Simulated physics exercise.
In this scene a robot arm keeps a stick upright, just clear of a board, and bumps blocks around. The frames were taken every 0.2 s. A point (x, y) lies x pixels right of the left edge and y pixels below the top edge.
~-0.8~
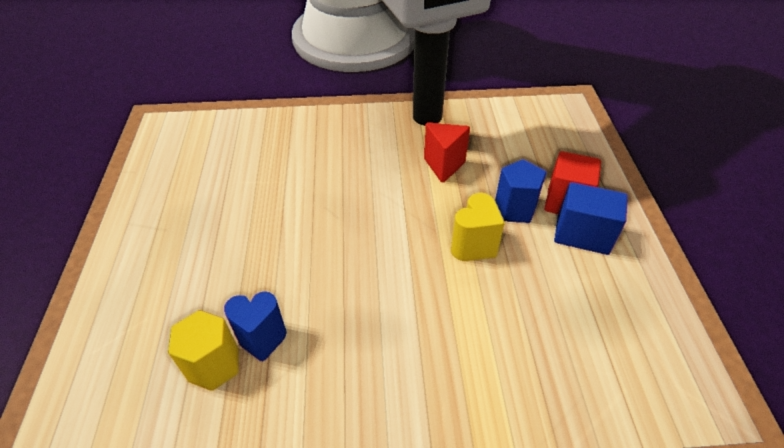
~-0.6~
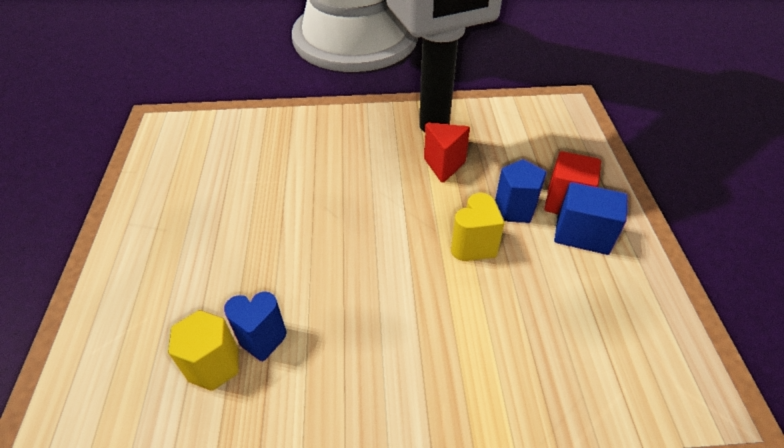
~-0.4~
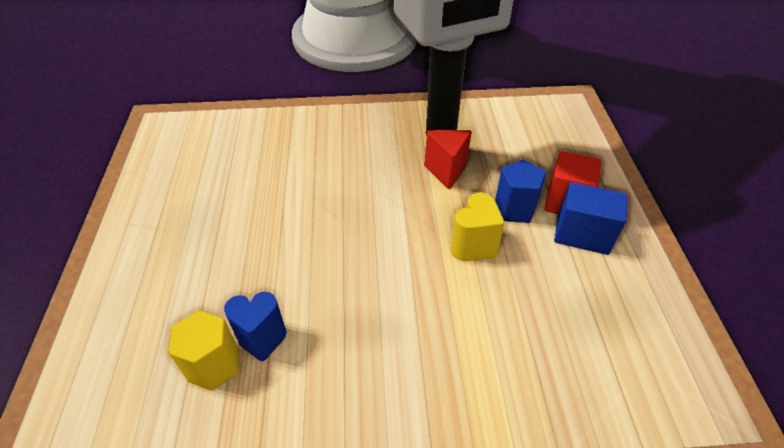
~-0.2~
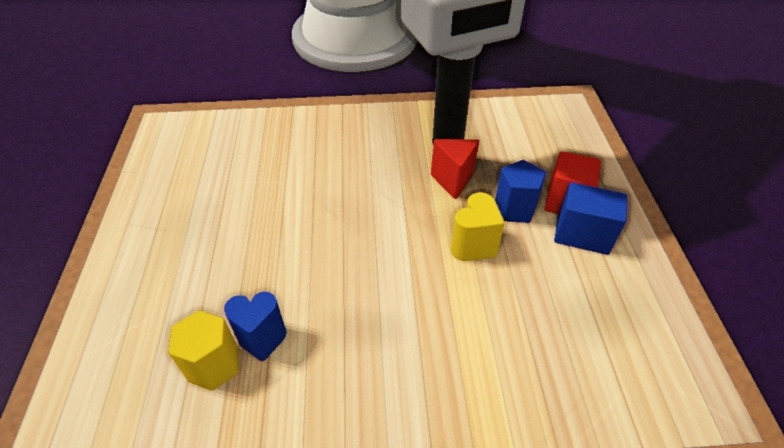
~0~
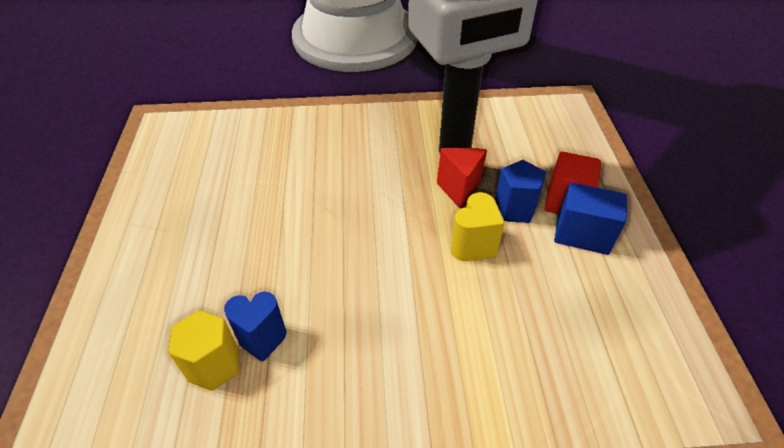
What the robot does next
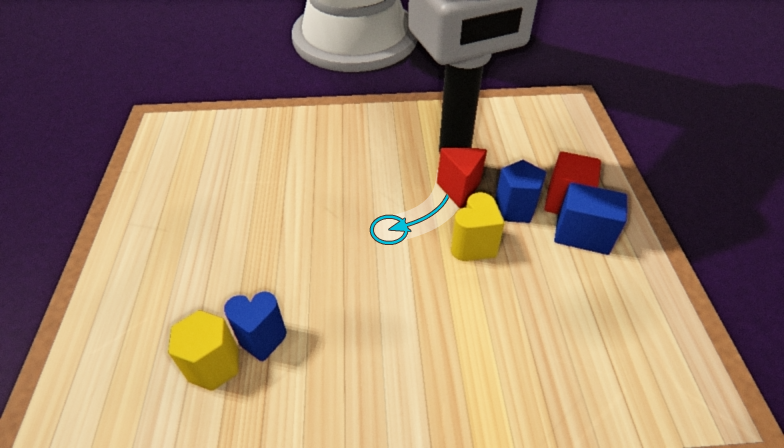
A black stick nudges the red triangle block slightly down and right, toward other blocks.
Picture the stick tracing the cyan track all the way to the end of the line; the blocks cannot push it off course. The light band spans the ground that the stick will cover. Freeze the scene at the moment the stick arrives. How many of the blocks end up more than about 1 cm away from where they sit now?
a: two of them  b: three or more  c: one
The one that fits is c, one.
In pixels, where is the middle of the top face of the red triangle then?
My best guess is (473, 185).
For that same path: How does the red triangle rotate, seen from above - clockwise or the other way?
Looking down, my answer is that the red triangle rotates anticlockwise.
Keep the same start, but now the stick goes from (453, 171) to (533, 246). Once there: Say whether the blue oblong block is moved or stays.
It is moved from its place.
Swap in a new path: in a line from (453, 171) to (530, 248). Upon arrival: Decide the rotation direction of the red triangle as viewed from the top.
From above, it looks like the red triangle goes clockwise.
Drawn move, from (453, 171) via (448, 196) and (425, 218), ending at (389, 230).
The first path, step by step. One third of the way, stick at (449, 178); red triangle at (472, 182), turned 45° anticlockwise; yellow heart-shaped block at (483, 214), turned 15° clockwise.
Two thirds of the way, stick at (426, 199); red triangle at (473, 185), turned 60° anticlockwise; yellow heart-shaped block at (484, 215), turned 20° clockwise.
At the end, stick at (389, 211); red triangle at (473, 185), turned 60° anticlockwise; yellow heart-shaped block at (484, 215), turned 20° clockwise; blue pentagon still.
